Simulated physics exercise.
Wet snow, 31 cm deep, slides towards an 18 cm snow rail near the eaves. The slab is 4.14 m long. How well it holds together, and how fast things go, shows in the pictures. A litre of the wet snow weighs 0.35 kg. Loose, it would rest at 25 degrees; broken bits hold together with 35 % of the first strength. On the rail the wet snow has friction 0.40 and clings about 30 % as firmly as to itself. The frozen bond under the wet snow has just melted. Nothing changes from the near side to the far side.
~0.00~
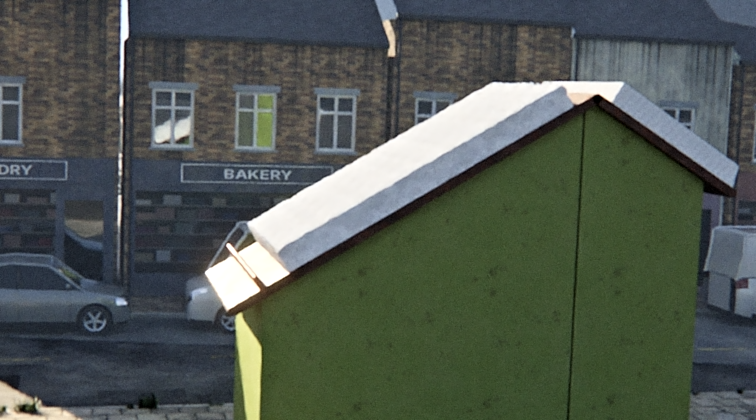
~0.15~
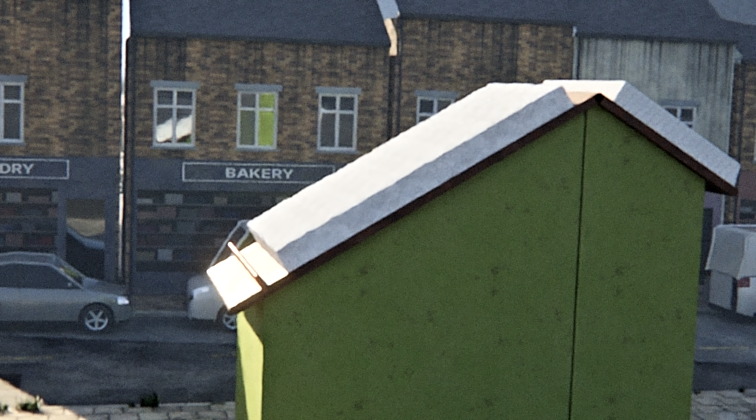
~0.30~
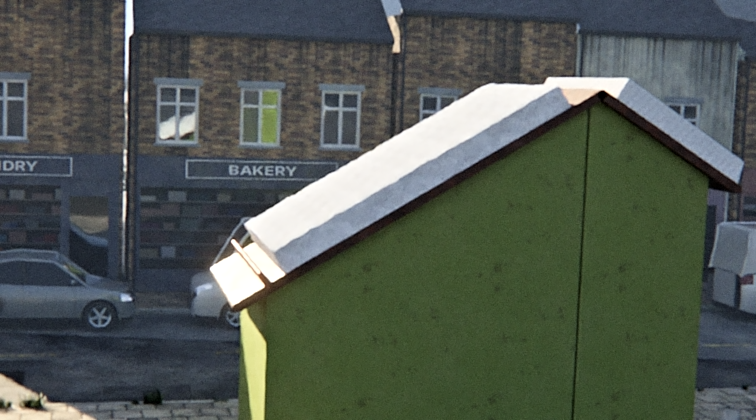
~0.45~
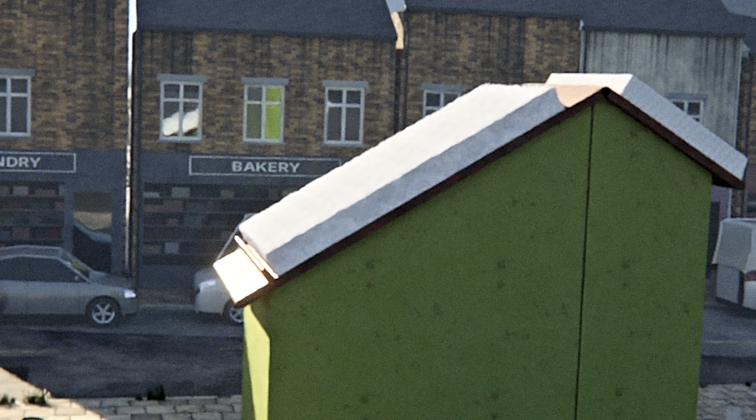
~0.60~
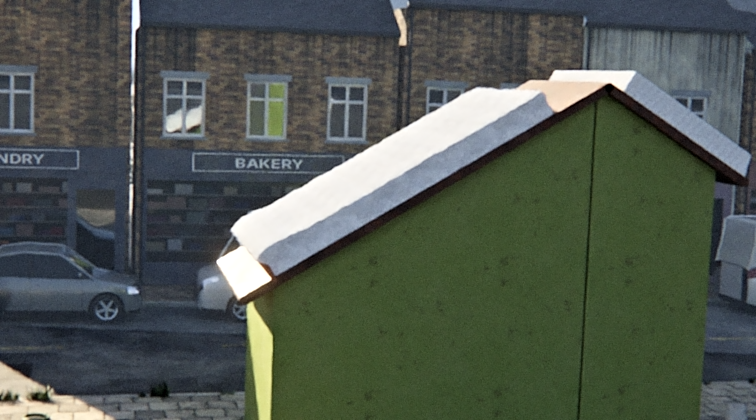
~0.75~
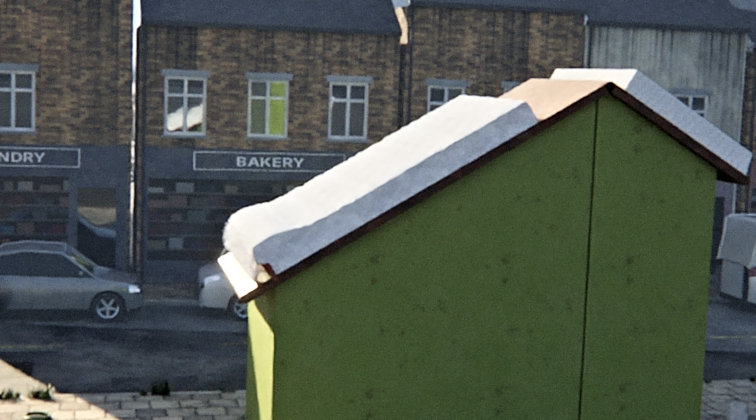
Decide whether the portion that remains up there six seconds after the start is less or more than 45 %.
Expect less than 45 %.
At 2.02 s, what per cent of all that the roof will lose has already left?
Some 70 per cent.
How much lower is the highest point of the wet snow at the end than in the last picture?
Some 1.4 m.
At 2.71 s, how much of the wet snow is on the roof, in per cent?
Some 35 per cent.
By 1.34 s, 82 % of the snow is on the roof.
By 2.02 s, 51 % of the snow is on the roof.
By 2.71 s, 35 % of the snow is on the roof.
By 3.40 s, 30 % of the snow is on the roof.
By 6.00 s, at the end, 28 % of the snow is on the roof.
